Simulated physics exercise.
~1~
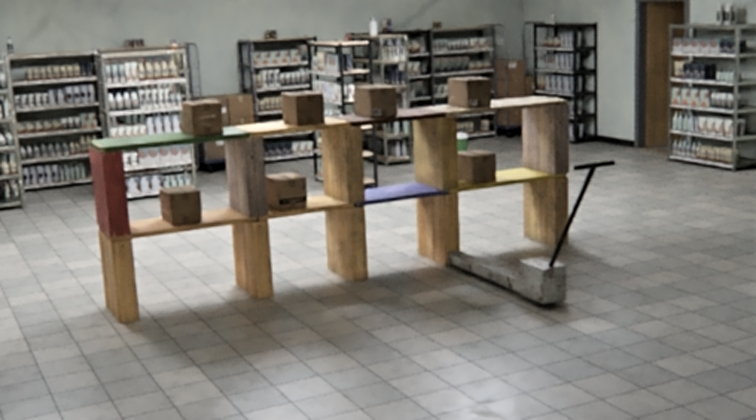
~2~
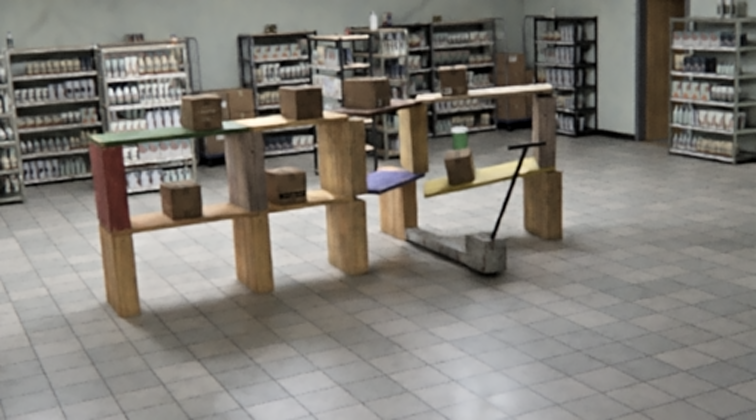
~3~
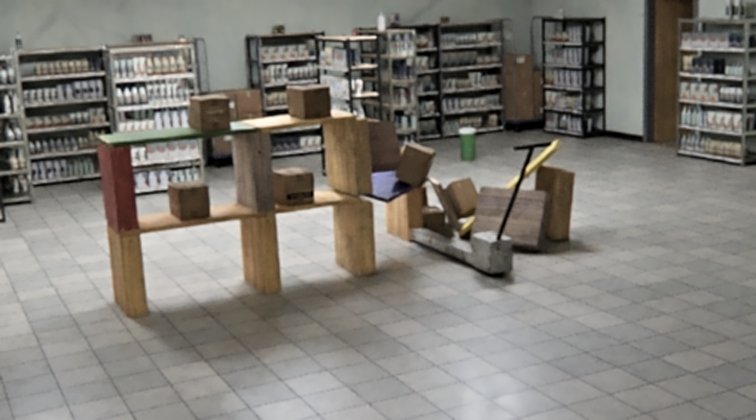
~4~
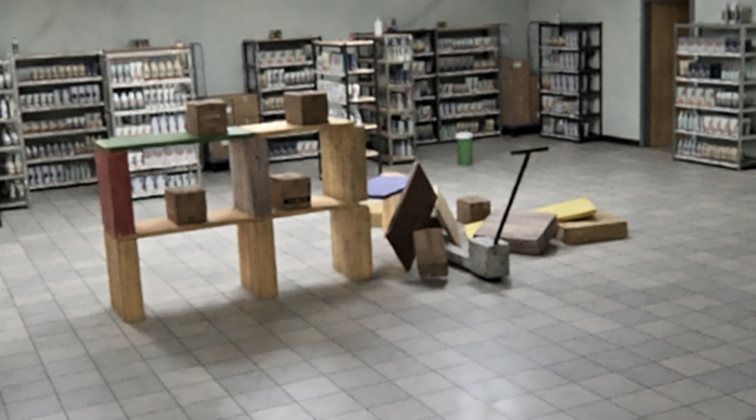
In a storeroom, a floor jack knocks a loose rack's right half down; the left stands.
